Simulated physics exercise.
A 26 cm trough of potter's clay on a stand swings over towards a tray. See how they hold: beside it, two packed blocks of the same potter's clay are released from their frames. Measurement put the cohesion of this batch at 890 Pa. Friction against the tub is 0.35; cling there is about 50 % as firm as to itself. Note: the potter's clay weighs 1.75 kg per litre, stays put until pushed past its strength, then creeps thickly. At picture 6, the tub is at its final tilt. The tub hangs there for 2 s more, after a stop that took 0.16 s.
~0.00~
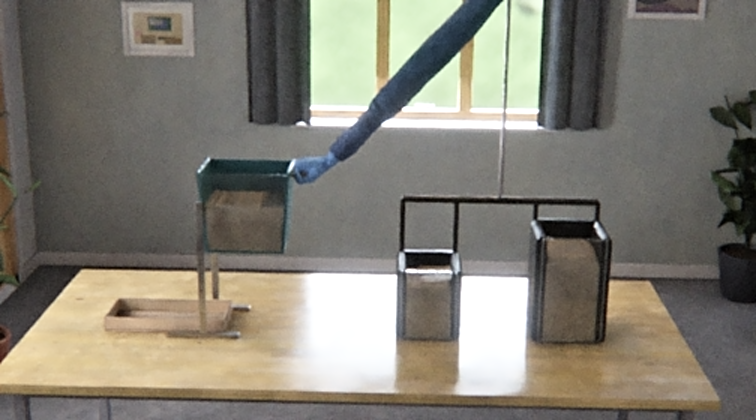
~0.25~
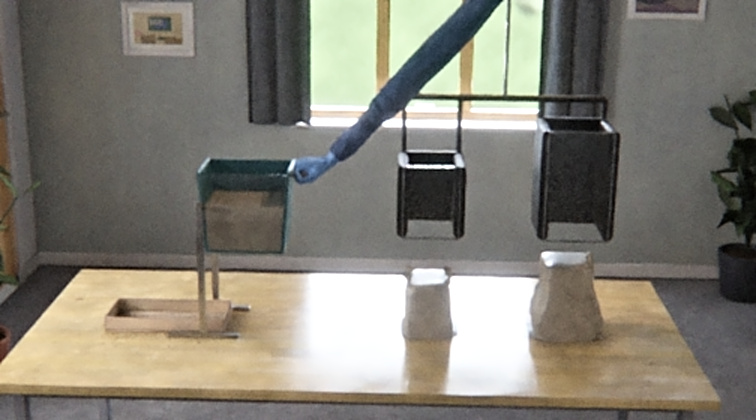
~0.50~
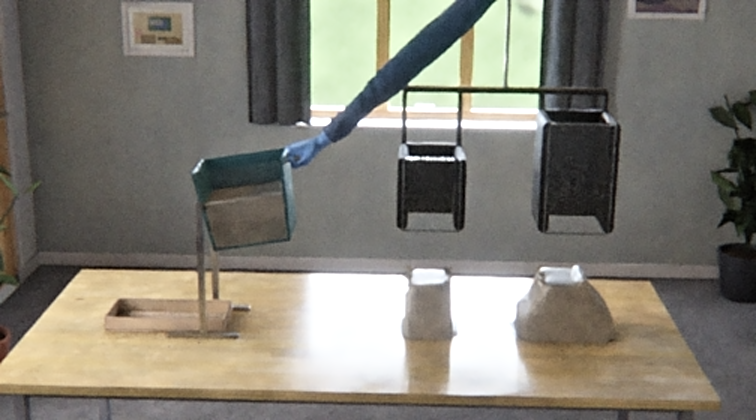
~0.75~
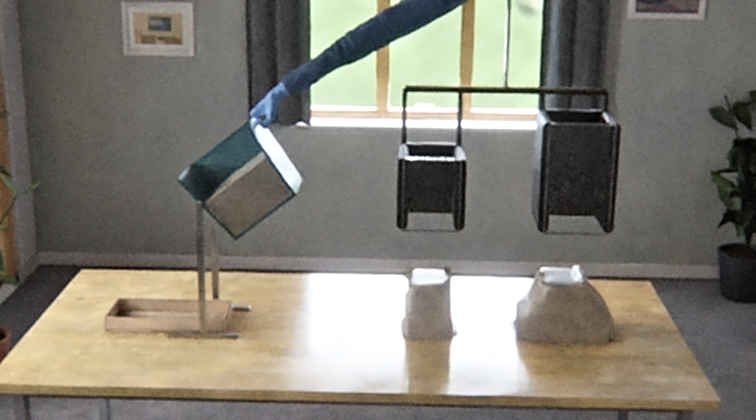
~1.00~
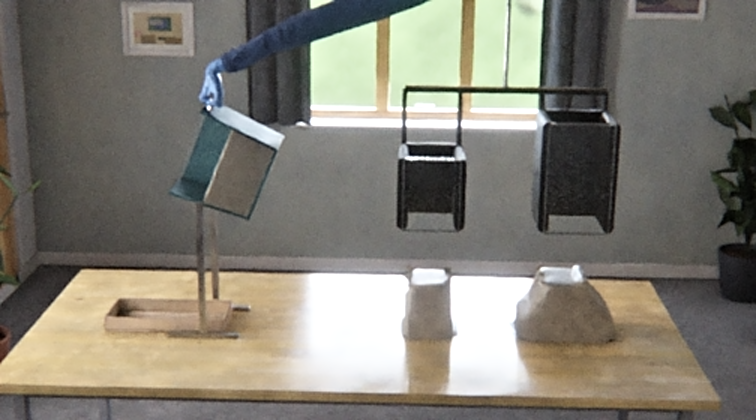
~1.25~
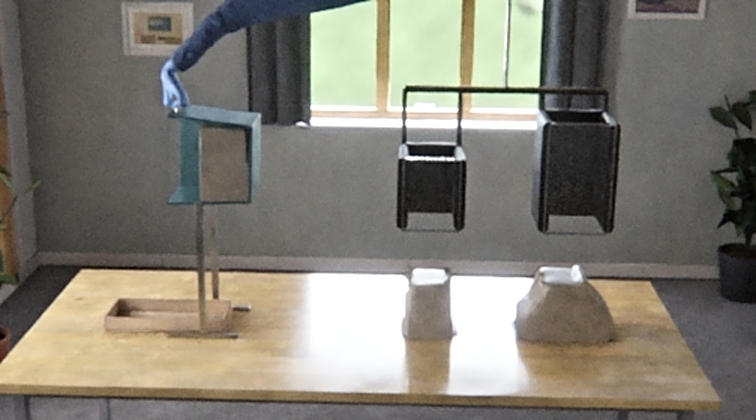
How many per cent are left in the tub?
About 100 %.
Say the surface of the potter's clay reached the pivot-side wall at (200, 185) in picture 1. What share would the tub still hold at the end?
I'd guess around 65 in a hundred.
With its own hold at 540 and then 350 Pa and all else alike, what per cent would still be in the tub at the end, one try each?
In turn about 70 %, 60 %.
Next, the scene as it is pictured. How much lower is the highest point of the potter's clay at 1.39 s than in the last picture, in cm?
Around 3 cm below its level in the last picture.
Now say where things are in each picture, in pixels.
The first frame shows handle-side rim at (286, 175), tilt 0 degrees; highest point of the potter's clay at (233, 206); test blocks 20 cm, 31 cm high (left to right).
The second frame shows handle-side rim at (286, 175), tilt 0 degrees; highest point of the potter's clay at (233, 206); test blocks 19 cm, 26 cm high (left to right).
The third frame shows handle-side rim at (279, 161), tilt 9 degrees; highest point of the potter's clay at (277, 195); test blocks 19 cm, 21 cm high (left to right).
The fourth frame shows handle-side rim at (246, 128), tilt 38 degrees; highest point of the potter's clay at (263, 159); test blocks 19 cm, 21 cm high (left to right).
The fifth frame shows handle-side rim at (200, 114), tilt 68 degrees; highest point of the potter's clay at (231, 133); test blocks 19 cm, 21 cm high (left to right).
The sixth frame shows handle-side rim at (168, 118), tilt 88 degrees; highest point of the potter's clay at (202, 127); test blocks 19 cm, 21 cm high (left to right).
By 1.39 s, the tub is at 88 degrees and holds 100 %.
By 1.56 s, the tub is at 88 degrees and holds 100 %.
By 1.73 s, the tub is at 88 degrees and holds 100 %.
By 1.90 s, the tub is at 88 degrees and holds 100 %.
By 3.25 s, at the end, the tub is at 88 degrees and holds 100 %.
